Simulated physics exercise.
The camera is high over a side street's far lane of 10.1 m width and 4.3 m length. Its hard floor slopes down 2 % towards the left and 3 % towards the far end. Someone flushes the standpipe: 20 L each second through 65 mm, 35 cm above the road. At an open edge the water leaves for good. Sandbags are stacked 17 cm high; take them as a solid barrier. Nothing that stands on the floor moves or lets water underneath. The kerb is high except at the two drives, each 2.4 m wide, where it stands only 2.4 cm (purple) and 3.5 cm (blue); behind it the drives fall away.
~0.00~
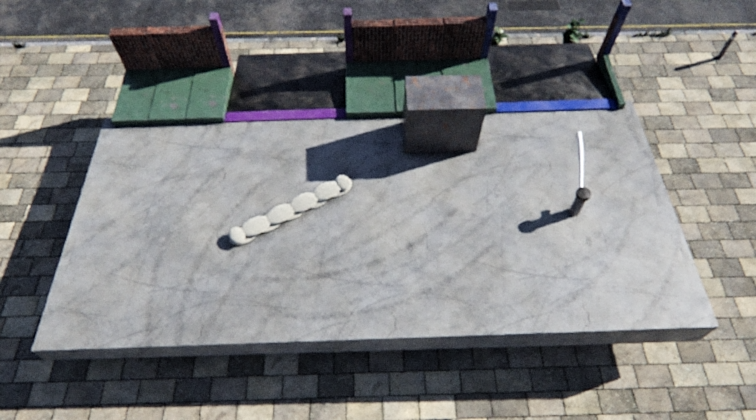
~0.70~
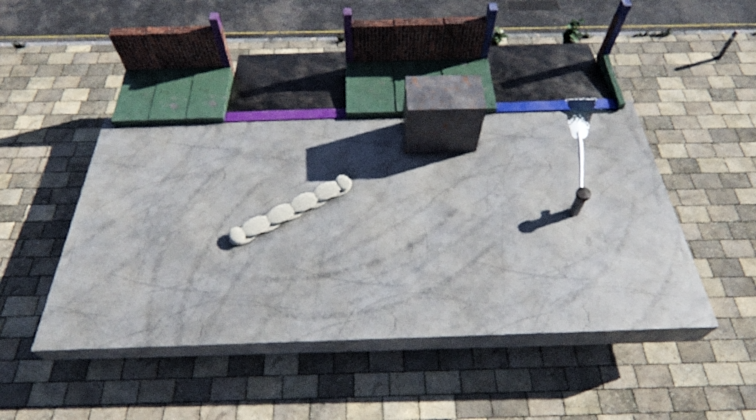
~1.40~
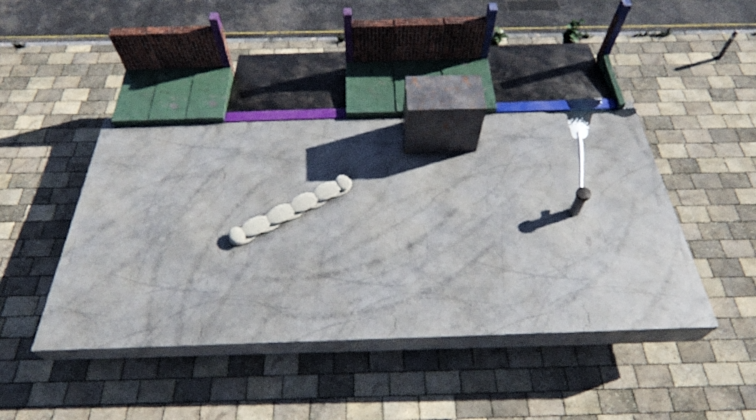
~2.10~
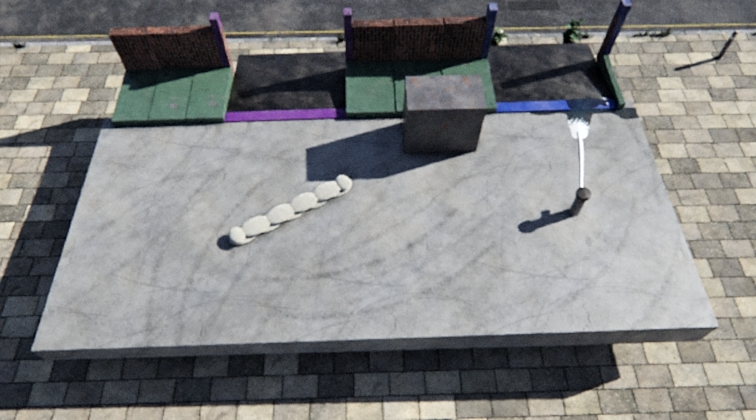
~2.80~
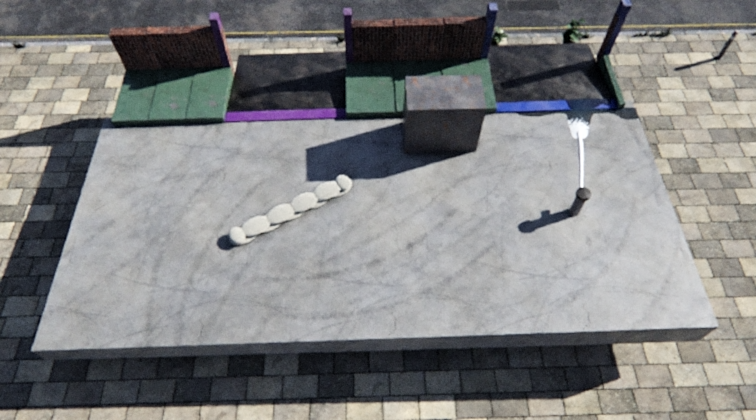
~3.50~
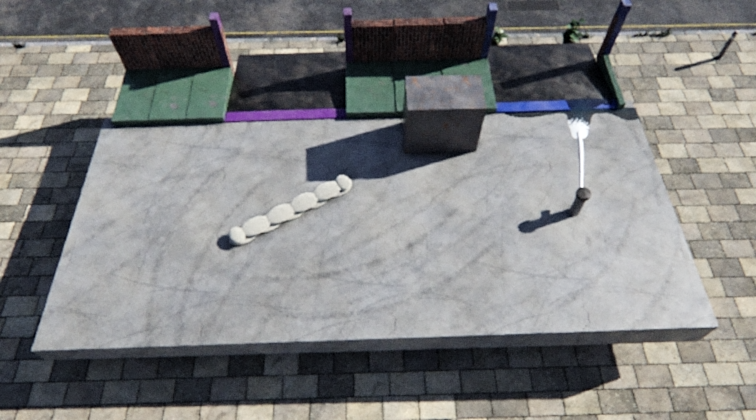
On a grey paved lane beside a brick pavement, a thin white jet shoots from a short dark standpipe at the right and lands near the blue-edged opening, making a small splash that barely changes while the sandbags stay still.
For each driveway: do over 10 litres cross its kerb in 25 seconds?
Within that time: At the purple drive it does not reach the limit; at the blue drive it exceeds the limit.
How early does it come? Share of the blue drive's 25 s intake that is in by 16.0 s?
About 65 per cent.
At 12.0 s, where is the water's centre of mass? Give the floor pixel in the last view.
Near (552, 114).
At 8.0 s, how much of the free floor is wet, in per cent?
Some 0 per cent of it.
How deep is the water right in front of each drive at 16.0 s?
In cm: Purple 0.2, blue 2.0.
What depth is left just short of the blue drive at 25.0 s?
Roughly 2.0 cm deep.
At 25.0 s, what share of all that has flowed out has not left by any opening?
About 4 per cent.
After 5.0 s water covers under 5 % of the floor and is deepest (6 cm) near (580, 111); purple drive not reached, blue drive 1.8 cm at the lowered kerb, 85 L in.
After 8.0 s water covers under 5 % of the floor and is deepest (6 cm) near (580, 111); purple drive not reached, blue drive 1.8 cm at the lowered kerb, 139 L in.
After 12.0 s water covers 5 % of the floor and is deepest (6 cm) near (580, 111); purple drive not reached, blue drive 1.8 cm at the lowered kerb, 213 L in.
After 16.0 s water covers 5 % of the floor and is deepest (6 cm) near (580, 111); purple drive not reached, blue drive 1.8 cm at the lowered kerb, 286 L in.
After 25.0 s water covers 5 % of the floor and is deepest (6 cm) near (580, 111); purple drive 0.71 cm at the lowered kerb, 0 L in, blue drive 1.8 cm at the lowered kerb, 451 L in.
